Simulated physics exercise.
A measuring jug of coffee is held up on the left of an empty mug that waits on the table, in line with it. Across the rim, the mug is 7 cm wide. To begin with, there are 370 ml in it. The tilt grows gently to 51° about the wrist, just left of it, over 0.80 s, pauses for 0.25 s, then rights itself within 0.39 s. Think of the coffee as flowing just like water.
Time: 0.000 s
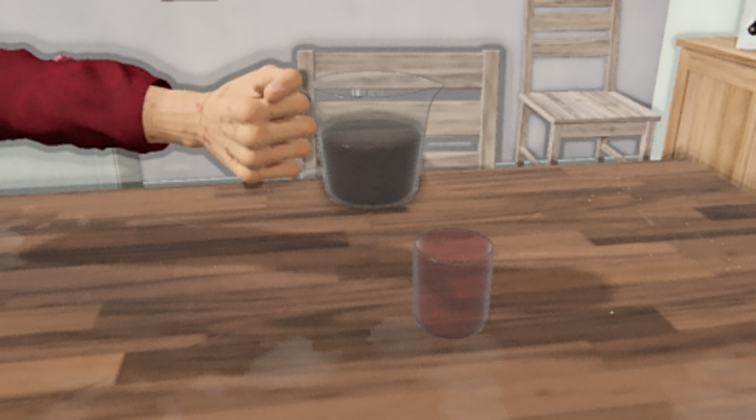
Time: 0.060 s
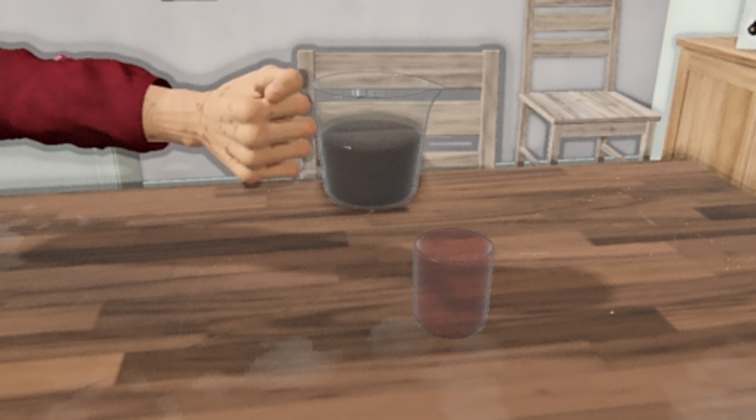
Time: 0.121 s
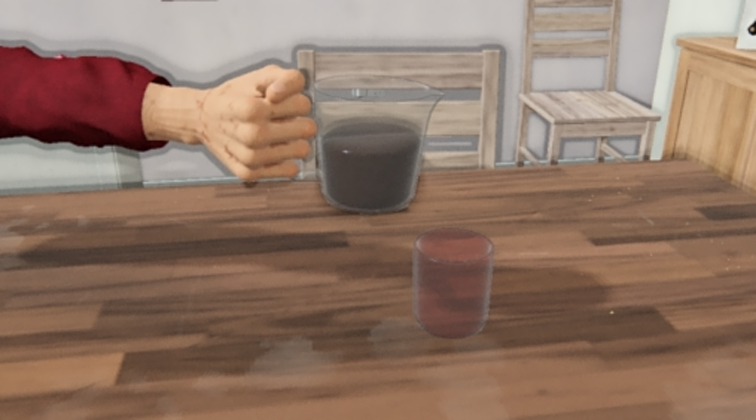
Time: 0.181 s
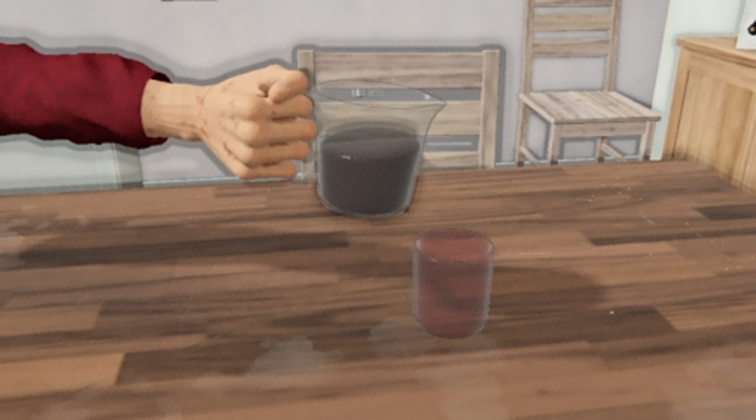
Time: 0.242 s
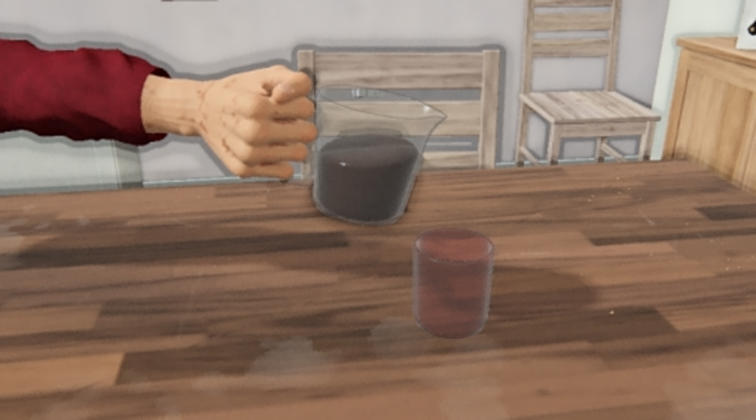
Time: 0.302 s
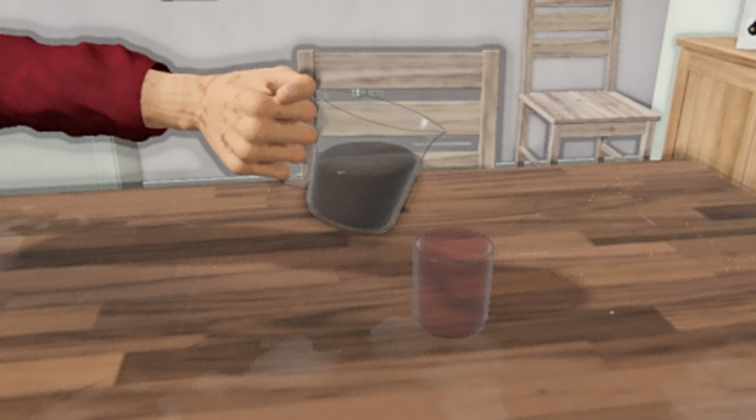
A hand in a red sleeve gently tilting a glass jug of dark liquid rightward above a wooden table beside a reddish cup.
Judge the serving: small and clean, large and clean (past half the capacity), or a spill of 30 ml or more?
The serving is small and clean.
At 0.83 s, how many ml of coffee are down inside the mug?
Roughly 10 ml, I'd say.
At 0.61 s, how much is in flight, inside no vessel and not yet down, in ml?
It comes to about 0 ml.
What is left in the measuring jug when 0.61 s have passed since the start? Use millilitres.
370 ml or so.
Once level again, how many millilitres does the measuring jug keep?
About 310 ml.
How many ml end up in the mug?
Volume: Approx. 60 ml.
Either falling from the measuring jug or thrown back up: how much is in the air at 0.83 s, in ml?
Airborne volume: Some 10 ml.
By 0.61 s the tilt is 44° and the mug has 0 ml, the measuring jug 365 ml, and 0 ml is on the table.
By 0.83 s the tilt is 51° and the mug has 10 ml, the measuring jug 345 ml, and 0 ml is on the table.
By 1.07 s the tilt is 51° and the mug has 40 ml, the measuring jug 315 ml, and 0 ml is on the table.
By 1.32 s the tilt is 10° and the mug has 60 ml, the measuring jug 305 ml, and 0 ml is on the table.
At rest the mug has 60 ml, the measuring jug 305 ml, and 0 ml is on the table.
